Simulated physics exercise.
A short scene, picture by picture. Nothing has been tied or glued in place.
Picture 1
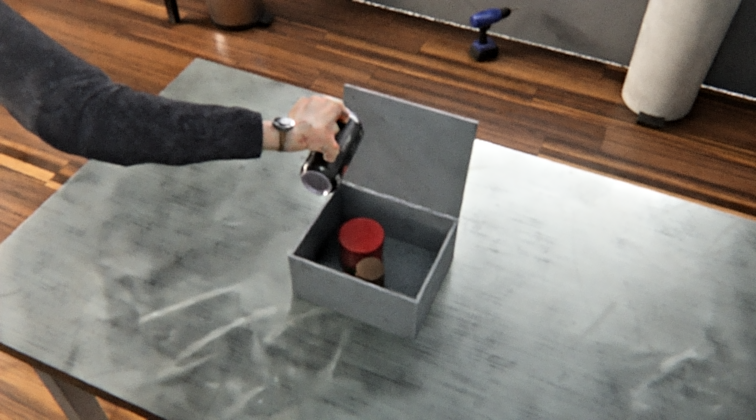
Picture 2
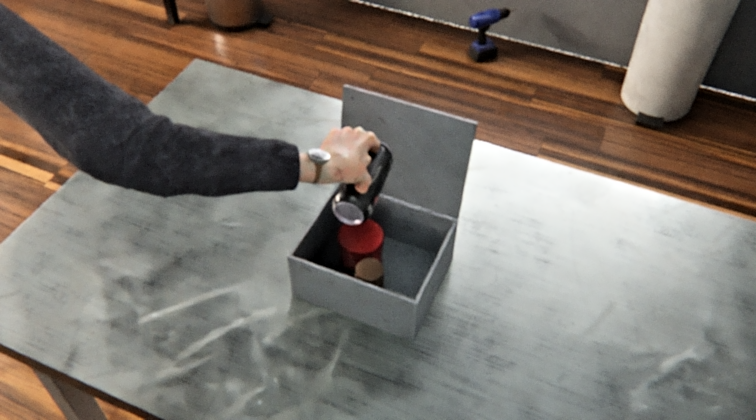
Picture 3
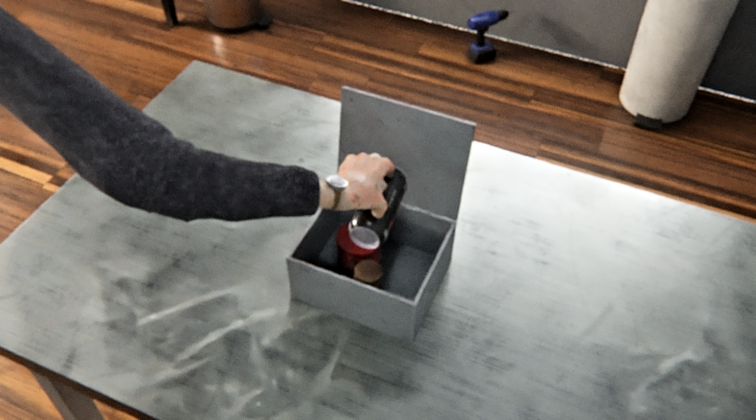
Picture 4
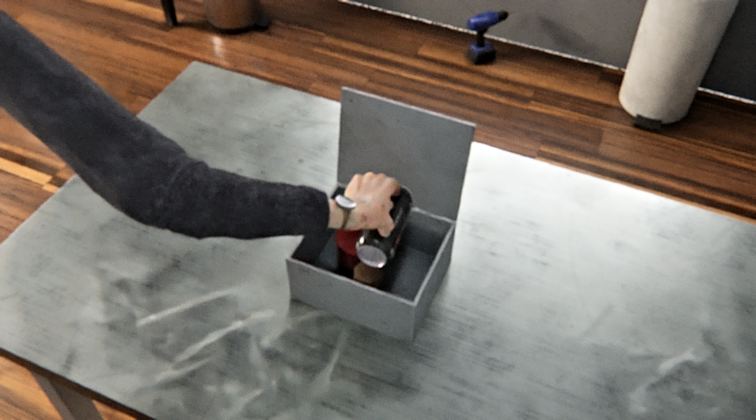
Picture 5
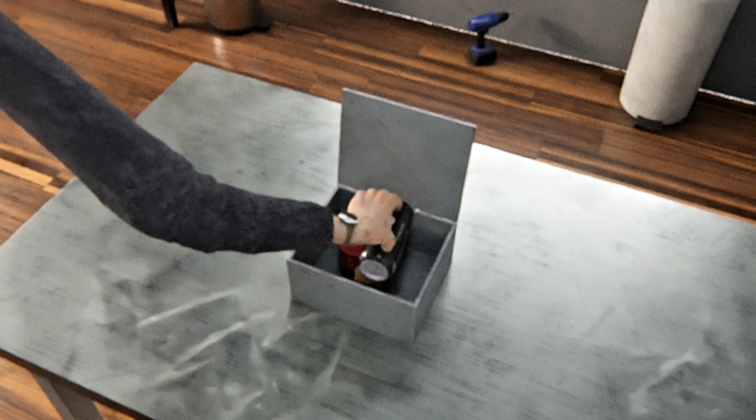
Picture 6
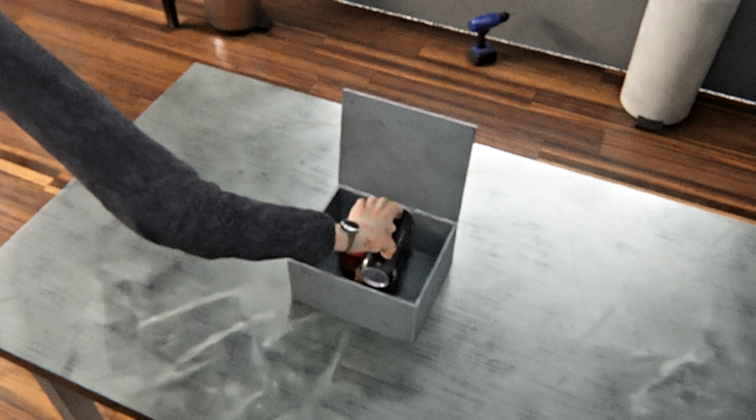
A hand in a dark sleeve lowers a black can from above into an open grey box on a table, moving down and slightly right beside a red tin, and still grips the can inside the box.
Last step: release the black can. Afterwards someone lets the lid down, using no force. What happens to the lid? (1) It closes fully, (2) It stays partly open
The answer is 1.
Then, 0.60 s on from there, black can shifted well along near (411, 287).
Then, 1.60 s on from there, lid 59° above the rim; black can shifted well along near (412, 285).
Then, 2.10 s on from there, lid 20° above the rim; black can shifted well along near (413, 285).
In the end, lid shut; moved from the start, black can; the other 2 unmoved. At the end, from the last picture's camera, black can near (413, 285).
